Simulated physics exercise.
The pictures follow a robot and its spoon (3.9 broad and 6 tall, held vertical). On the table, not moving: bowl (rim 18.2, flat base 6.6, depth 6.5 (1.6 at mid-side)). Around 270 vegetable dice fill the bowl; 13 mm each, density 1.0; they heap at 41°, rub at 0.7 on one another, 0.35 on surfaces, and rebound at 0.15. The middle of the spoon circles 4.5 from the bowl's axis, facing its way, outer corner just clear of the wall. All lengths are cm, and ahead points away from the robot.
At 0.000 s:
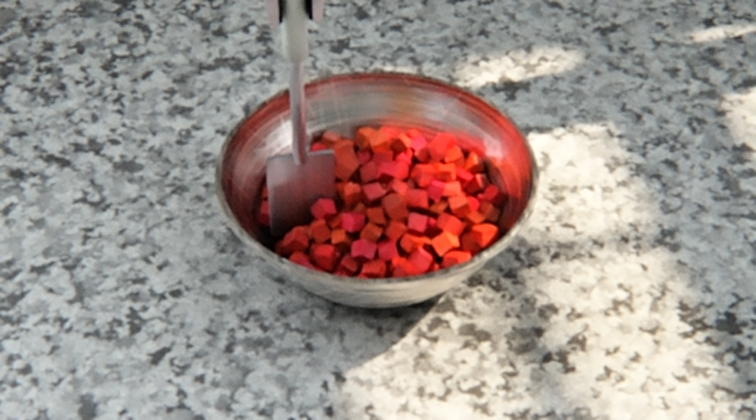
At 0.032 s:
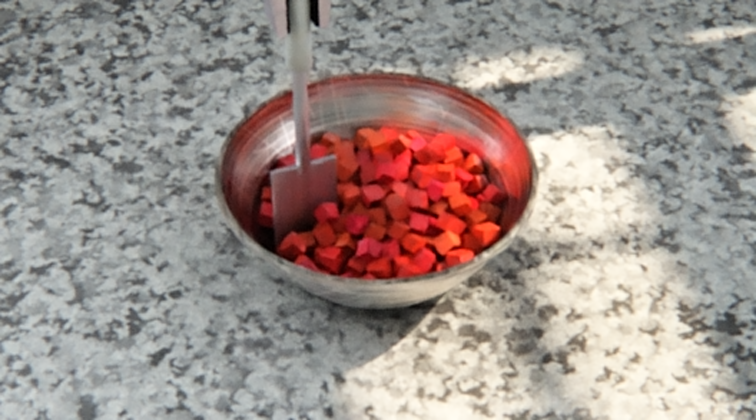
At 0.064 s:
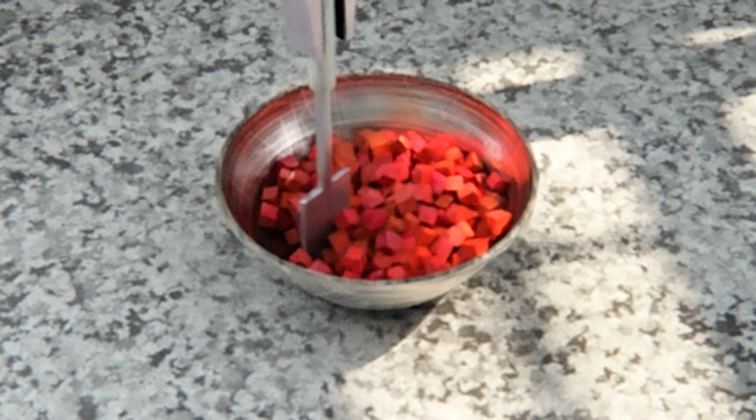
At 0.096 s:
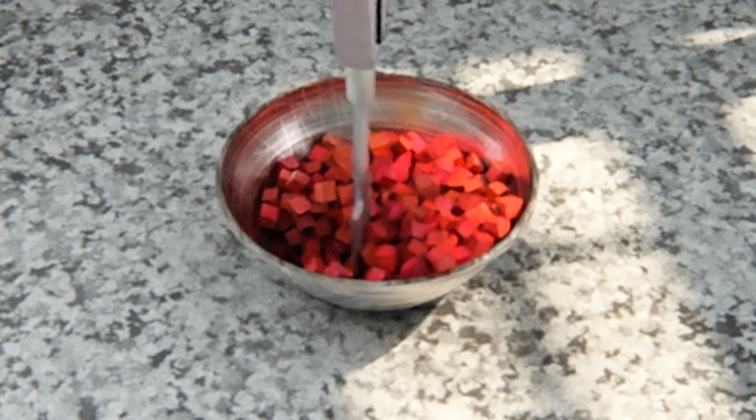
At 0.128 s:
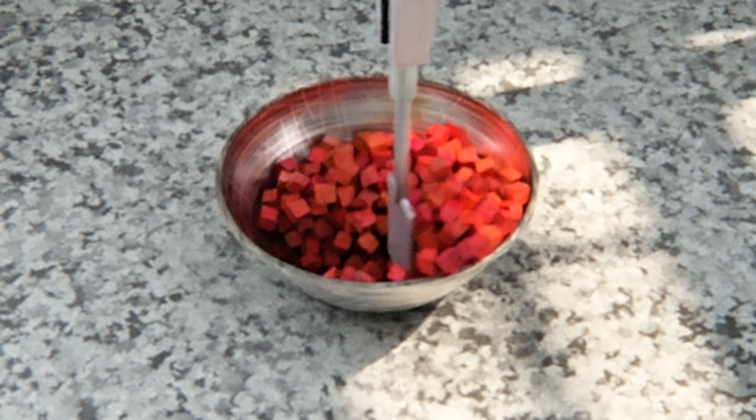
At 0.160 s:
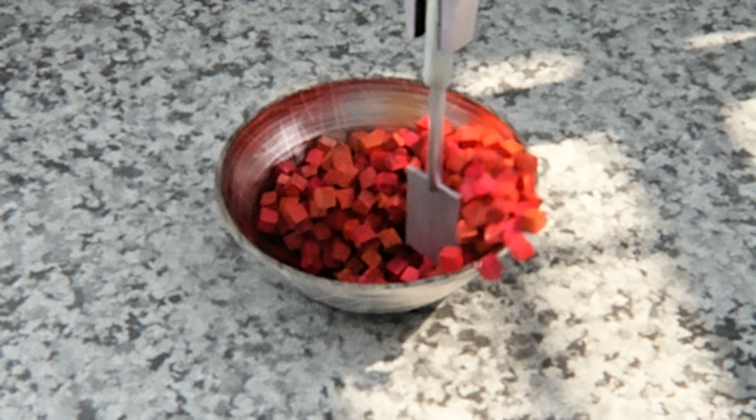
A vertical metal spoon sweeping through red and orange vegetable dice from left to right, heaping them against the bowl's right rim.
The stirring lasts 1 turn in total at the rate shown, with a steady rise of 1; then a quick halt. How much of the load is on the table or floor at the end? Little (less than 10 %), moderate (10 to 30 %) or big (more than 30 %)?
On the table or floor the share is big, more than 30 %.
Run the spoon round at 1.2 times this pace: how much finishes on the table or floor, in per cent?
Some 45 per cent.
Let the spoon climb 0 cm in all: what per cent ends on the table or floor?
About 40 per cent.
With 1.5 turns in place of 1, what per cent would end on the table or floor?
Then about 50 per cent.
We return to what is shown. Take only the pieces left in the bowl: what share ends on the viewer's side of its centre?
Some 65 per cent.
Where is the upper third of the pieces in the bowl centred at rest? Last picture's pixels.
At about (360, 262).
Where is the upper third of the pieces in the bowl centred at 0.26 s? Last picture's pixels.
Near (416, 113).
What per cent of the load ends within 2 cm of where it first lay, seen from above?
Roughly 15 per cent.
By 0.26 s, 212° round, highest piece 11 above the table; 237 in the bowl, 2 on the table or floor, 34 in flight or on the tool.
By 0.35 s, 299° round, highest piece 10 above the table; 200 in the bowl, 35 on the table or floor, 38 in flight or on the tool.
By 0.60 s, 0° round, highest piece 7 above the table; 167 in the bowl, 106 on the table or floor.
By 1.30 s, 0° round, highest piece 7 above the table; 167 in the bowl, 106 on the table or floor.
Final count, 167 in the bowl, 106 on the table or floor. That is 39 % on the table or floor.
